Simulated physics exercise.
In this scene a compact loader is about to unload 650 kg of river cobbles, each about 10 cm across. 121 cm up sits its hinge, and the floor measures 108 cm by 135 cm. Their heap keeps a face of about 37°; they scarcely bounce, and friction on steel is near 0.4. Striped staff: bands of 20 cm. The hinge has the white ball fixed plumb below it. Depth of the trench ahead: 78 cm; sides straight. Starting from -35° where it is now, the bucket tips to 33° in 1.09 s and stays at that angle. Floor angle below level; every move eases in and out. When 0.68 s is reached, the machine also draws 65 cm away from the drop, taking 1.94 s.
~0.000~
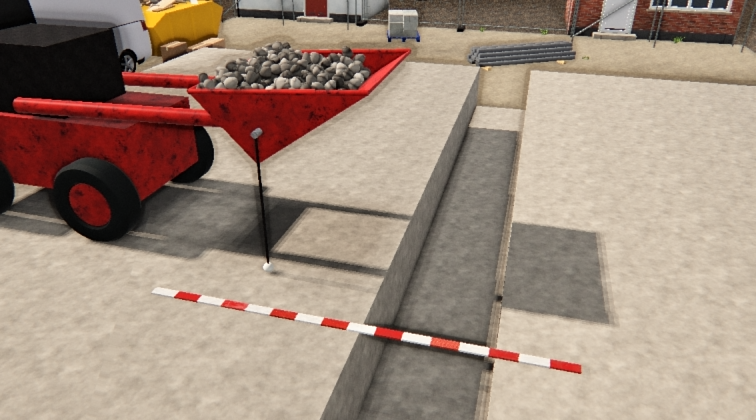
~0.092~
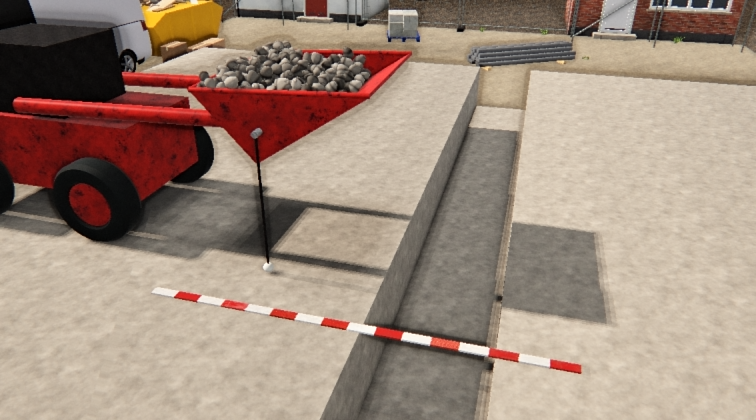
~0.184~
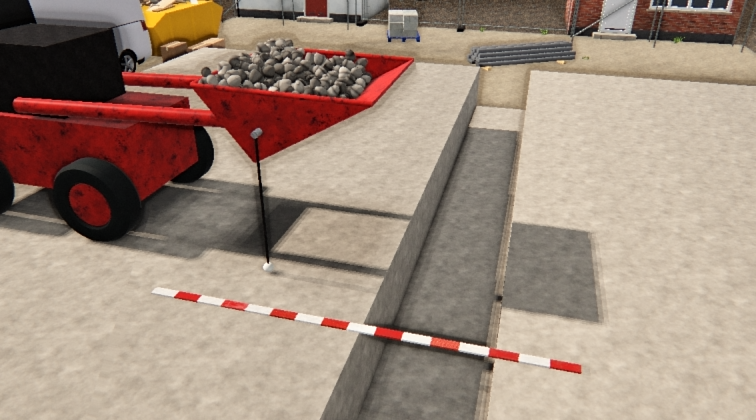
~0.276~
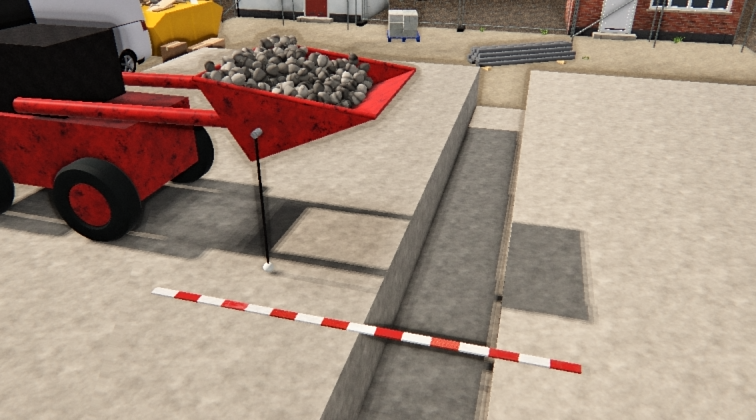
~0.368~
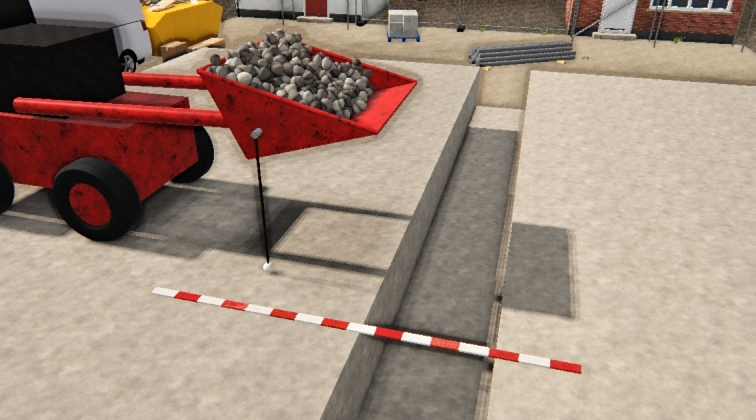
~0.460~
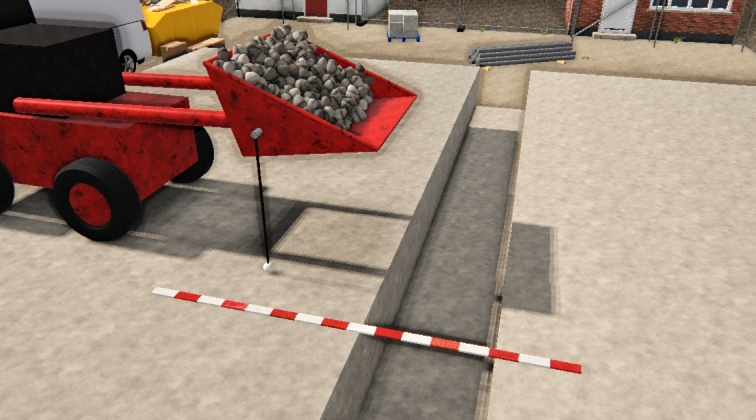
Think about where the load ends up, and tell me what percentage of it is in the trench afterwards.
Roughly 55 per cent of the load.
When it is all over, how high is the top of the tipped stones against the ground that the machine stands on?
It finishes some 26 cm up from that ground.
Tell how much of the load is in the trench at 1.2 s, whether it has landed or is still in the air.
By that moment, roughly 0 per cent of the load.
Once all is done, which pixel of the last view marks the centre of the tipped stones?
Around (413, 304).
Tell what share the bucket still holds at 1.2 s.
It holds some 75 per cent.
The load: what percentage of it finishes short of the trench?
About 45 per cent.
After 0.8 s the floor is at 23°; 100 % in the bucket; the foremost stones are at (359, 149).
After 1.2 s the floor is at 33°; 77 % in the bucket, 22 % short of the trench, 1 % in the trench; the foremost stones are at (403, 232).
After 3.1 s the floor is at 33°; 0 % in the bucket, 46 % short of the trench, 54 % in the trench; the foremost stones are at (494, 325).
After 5.9 s the floor is at 33°; 0 % in the bucket, 46 % short of the trench, 54 % in the trench; the foremost stones are at (494, 325).
